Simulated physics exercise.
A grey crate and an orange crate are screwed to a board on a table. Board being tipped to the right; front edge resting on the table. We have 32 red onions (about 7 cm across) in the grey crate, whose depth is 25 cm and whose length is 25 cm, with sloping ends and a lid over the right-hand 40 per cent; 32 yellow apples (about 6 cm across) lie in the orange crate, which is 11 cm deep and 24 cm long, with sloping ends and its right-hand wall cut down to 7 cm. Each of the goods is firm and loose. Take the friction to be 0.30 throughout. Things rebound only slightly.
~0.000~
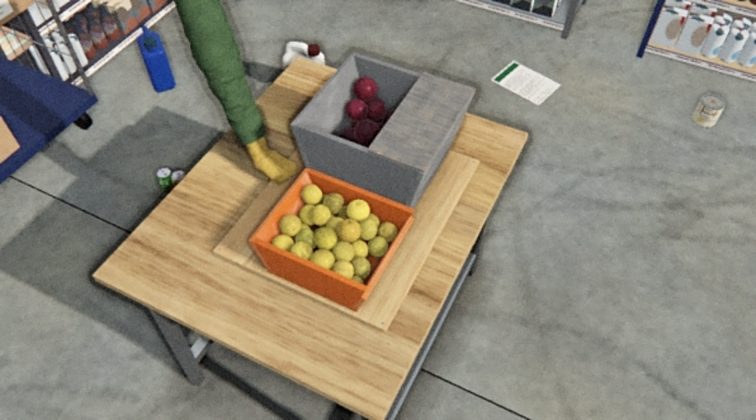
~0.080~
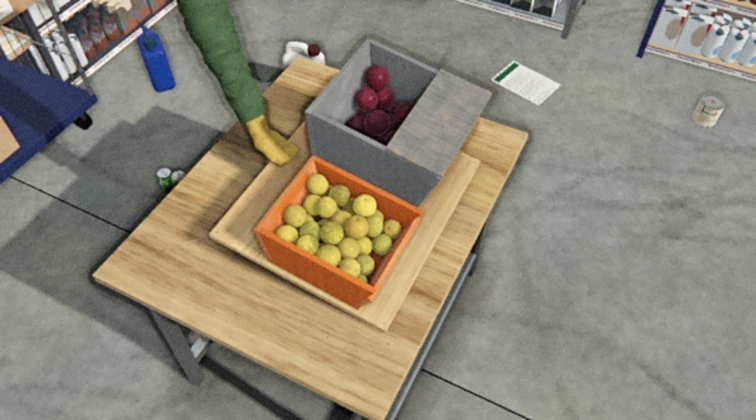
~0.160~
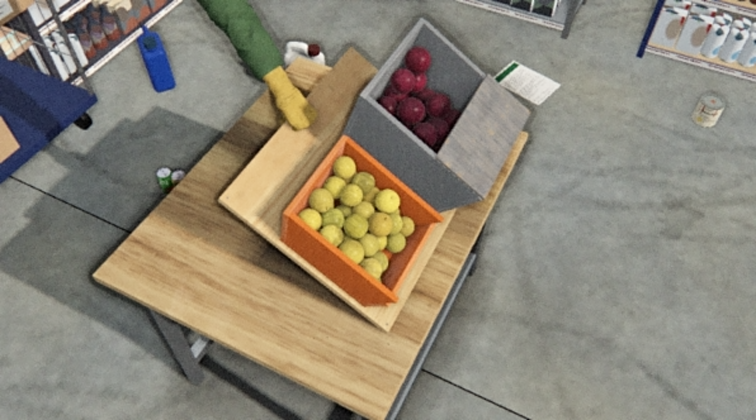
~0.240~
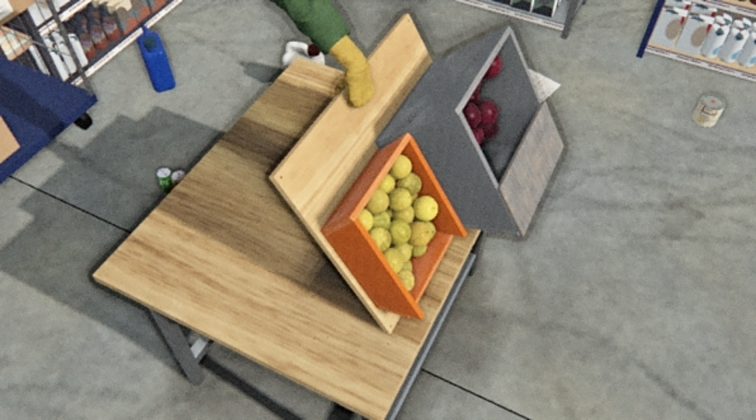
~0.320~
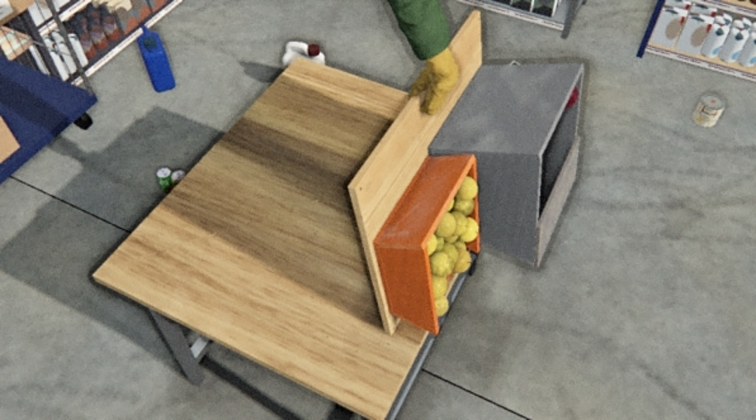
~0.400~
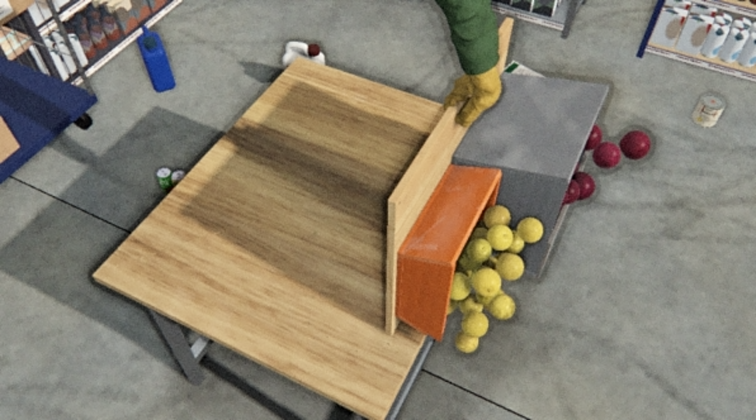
A gloved hand tilted a board holding a grey crate of dark red balls and an orange crate of yellow fruit rightward until it stood upright, and some of both tumbled out.
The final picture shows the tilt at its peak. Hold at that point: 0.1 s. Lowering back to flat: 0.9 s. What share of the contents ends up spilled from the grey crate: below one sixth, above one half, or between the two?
The grey crate spills between one sixth and one half of its contents.
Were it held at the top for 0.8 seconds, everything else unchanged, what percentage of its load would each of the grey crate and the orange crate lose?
That would cost grey crate 30 per cent of its load and orange crate 100 per cent.
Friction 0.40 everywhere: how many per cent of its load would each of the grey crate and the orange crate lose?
Grey crate 40, orange crate 100 per cent.
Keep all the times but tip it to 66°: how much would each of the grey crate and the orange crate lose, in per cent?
Grey crate 0, orange crate 80 per cent.
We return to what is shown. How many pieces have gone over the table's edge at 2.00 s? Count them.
That count sits near 45.
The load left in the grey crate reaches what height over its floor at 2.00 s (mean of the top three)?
20 cm, more or less.
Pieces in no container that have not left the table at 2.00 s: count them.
Count: Around 0.
After 0.66 s, tilt 82°; grey crate 21 in, 11 out and orange crate 0 in, 32 out.
After 0.98 s, tilt 41°; grey crate 21 in, 11 out and orange crate 0 in, 32 out.
After 1.42 s, tilt 0°; grey crate 21 in, 11 out and orange crate 0 in, 32 out.
Outcome (at 2.00 s), grey crate 21 in, 11 out and orange crate 0 in, 32 out. Asked share, 11 of 32, 34 per cent.
